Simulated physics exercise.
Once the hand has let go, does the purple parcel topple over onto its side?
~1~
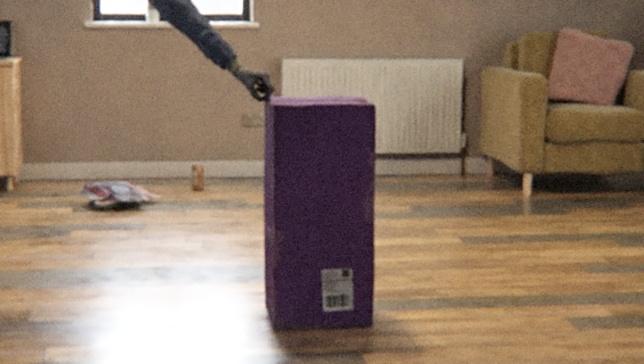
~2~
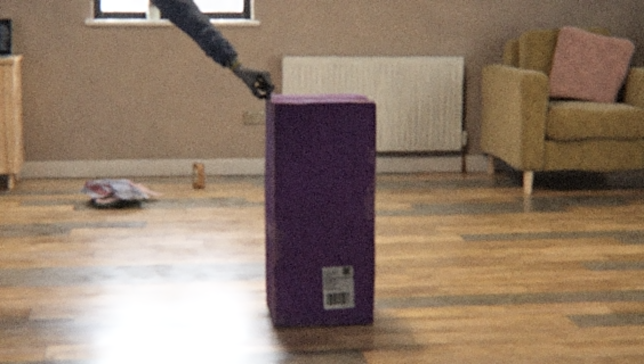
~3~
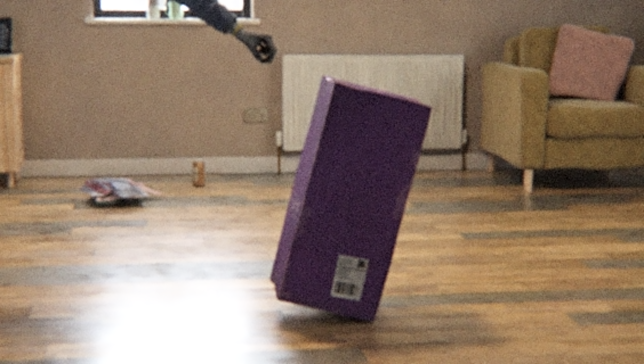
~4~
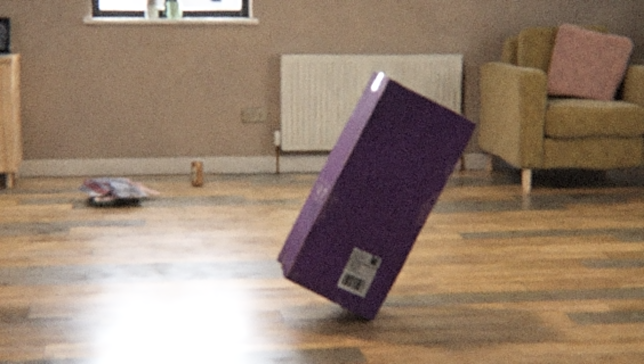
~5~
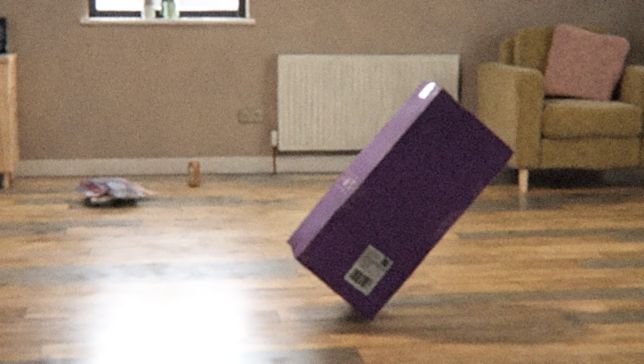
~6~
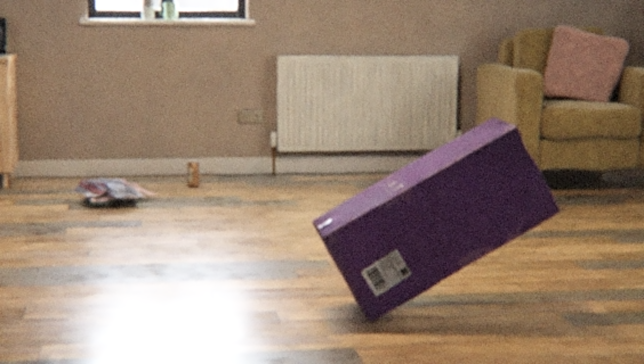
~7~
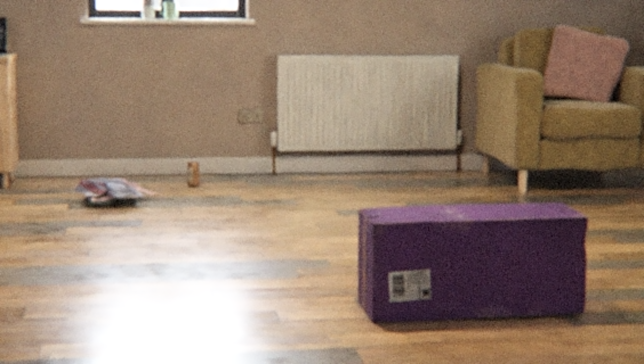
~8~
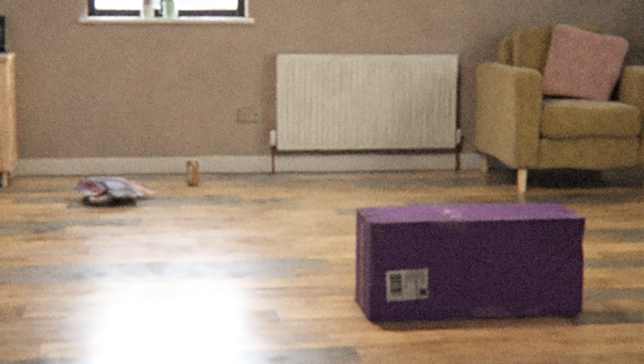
Yes, the purple parcel keeps tipping to the right and ends up lying on its side on the wooden floor.
